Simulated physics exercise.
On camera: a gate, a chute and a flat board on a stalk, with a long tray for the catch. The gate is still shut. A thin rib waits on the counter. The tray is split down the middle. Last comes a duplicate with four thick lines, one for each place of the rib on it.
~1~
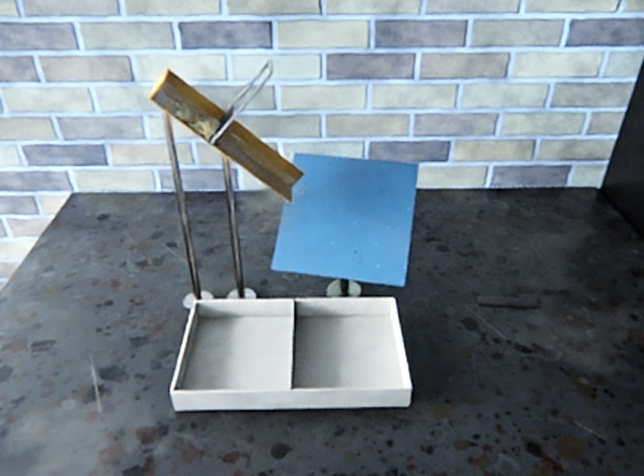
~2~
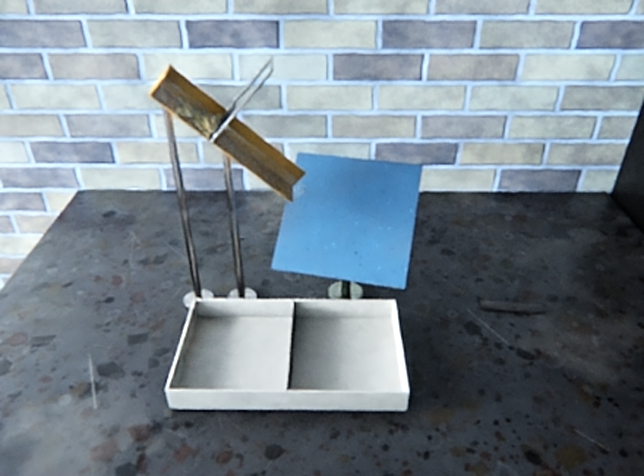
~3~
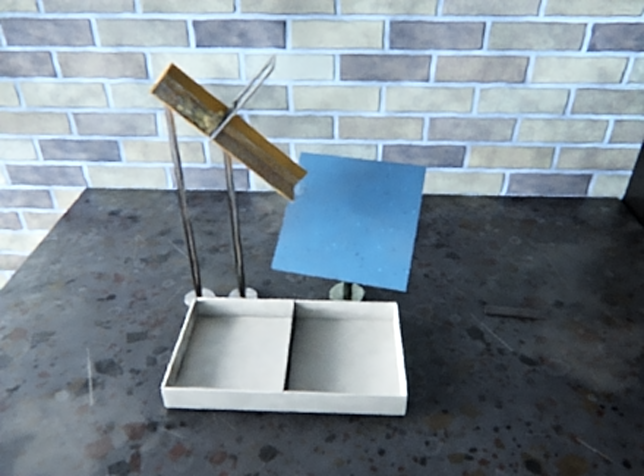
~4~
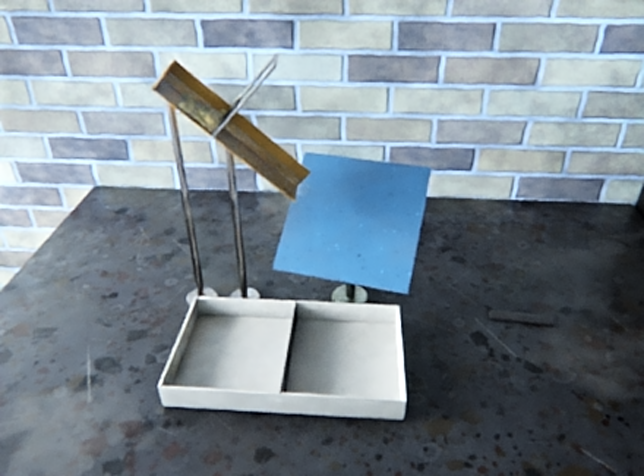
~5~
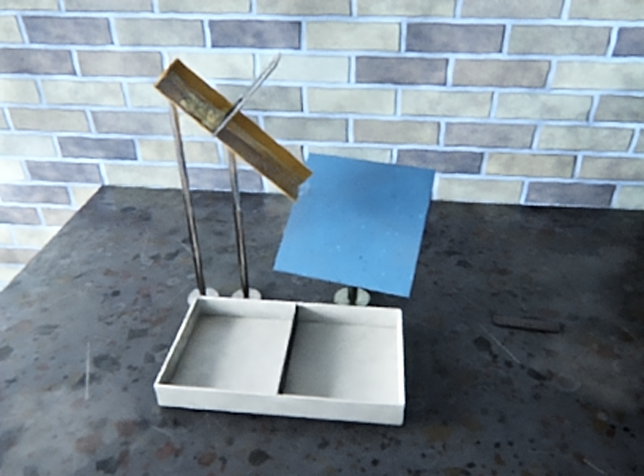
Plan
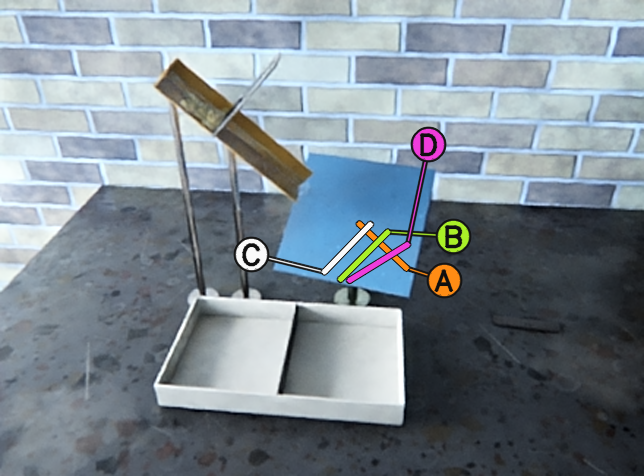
Speckled counter by a brick wall, a sloping chute, blue board and divided white tray staying still as the view shifts slightly.
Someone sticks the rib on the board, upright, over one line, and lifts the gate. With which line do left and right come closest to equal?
C works best here.
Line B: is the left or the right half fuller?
The right half.
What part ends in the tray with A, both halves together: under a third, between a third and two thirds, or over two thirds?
Line A gives over two thirds.
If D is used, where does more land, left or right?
The right half.
On the marked copy, line A from (359, 223) to (406, 268); line B from (387, 231) to (340, 279); line C from (370, 224) to (324, 271); line D from (407, 244) to (349, 280).
With A, of what is caught, a small share in the left half, all but a few in the right.
With B, of what is caught, a small share in the left half, all but a few in the right.
With C, of what is caught, close to half in the left half, close to half in the right.
With D, of what is caught, only a few in the left half, all but a few in the right.
